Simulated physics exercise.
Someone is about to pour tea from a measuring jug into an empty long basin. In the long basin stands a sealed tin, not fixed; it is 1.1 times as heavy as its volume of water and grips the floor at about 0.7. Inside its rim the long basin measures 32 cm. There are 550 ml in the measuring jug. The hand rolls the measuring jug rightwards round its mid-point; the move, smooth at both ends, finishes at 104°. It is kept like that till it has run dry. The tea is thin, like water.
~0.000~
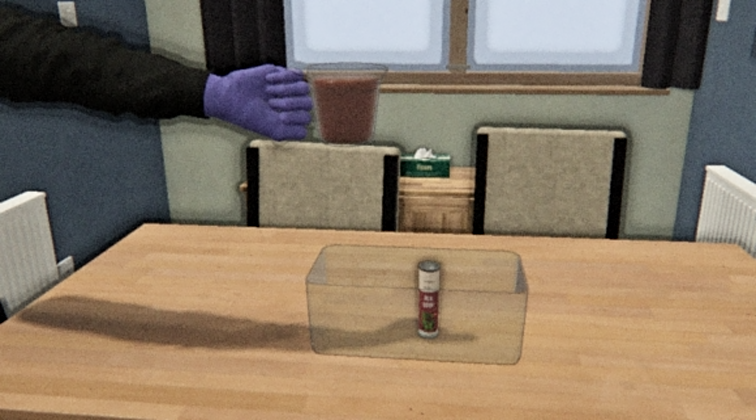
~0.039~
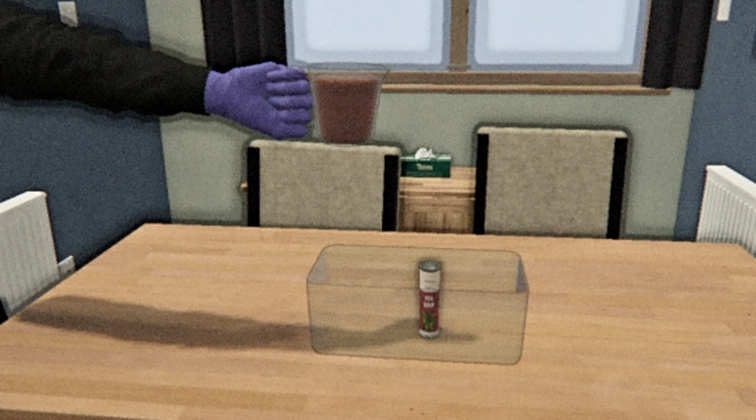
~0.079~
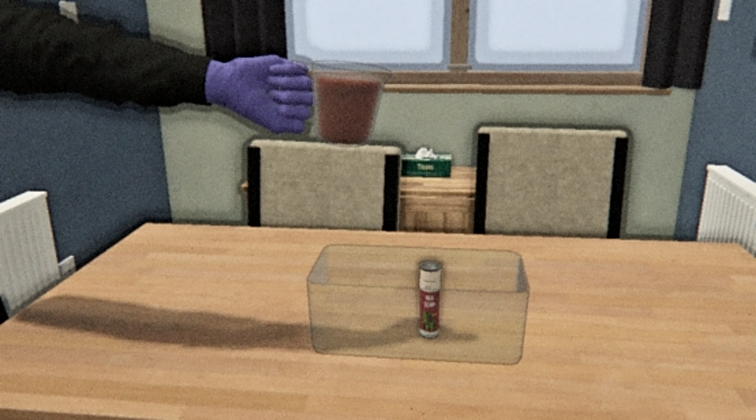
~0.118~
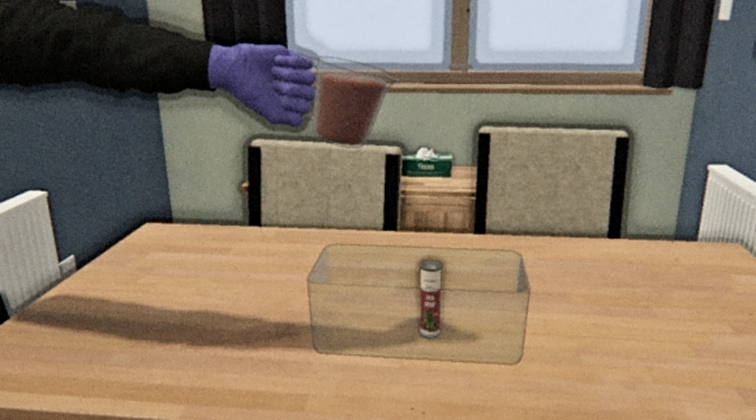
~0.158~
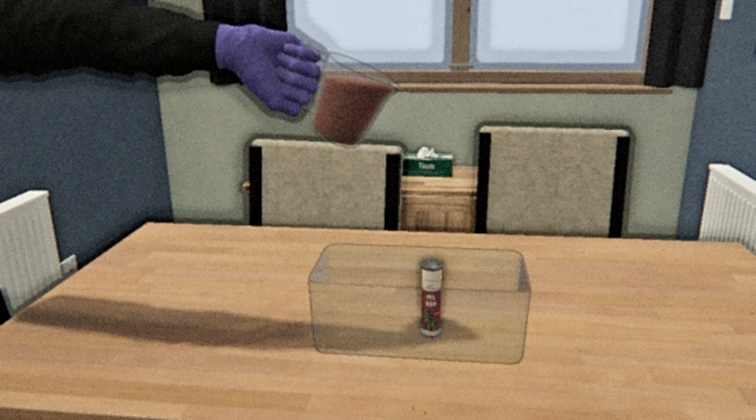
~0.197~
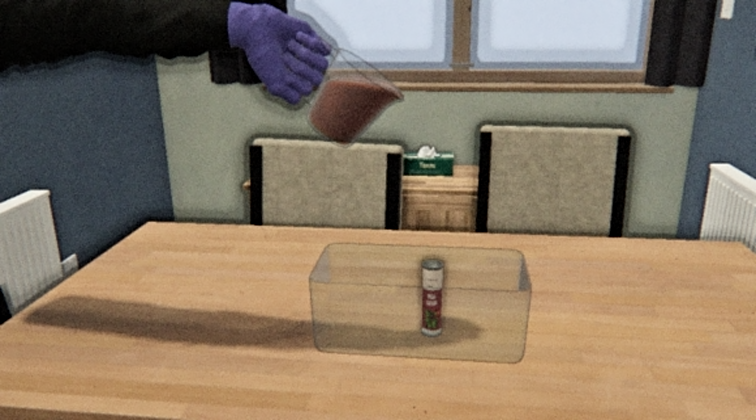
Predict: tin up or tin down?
It stays up.
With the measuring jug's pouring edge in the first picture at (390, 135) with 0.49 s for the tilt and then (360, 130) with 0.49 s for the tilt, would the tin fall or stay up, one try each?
First it goes over; then it goes over.
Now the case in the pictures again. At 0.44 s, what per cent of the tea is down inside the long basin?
Near 4 in a hundred.
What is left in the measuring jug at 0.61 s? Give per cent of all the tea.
About 8 per cent.
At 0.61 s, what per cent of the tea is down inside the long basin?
Some 60 per cent.
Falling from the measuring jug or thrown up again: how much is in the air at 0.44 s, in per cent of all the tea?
Near 52 in a hundred.
By 0.44 s the tilt is 101° and 44 per cent is still to pour; the tin stands where it began.
By 0.61 s the tilt is 104° and 8 per cent is still to pour; the tin stands where it began.
By 0.79 s the tilt is 104° and 1 per cent is still to pour; the tin stands where it began.
By 0.99 s the tilt is 104° and 0 per cent is still to pour; the tin stands where it began.
At rest the tin stands where it began.
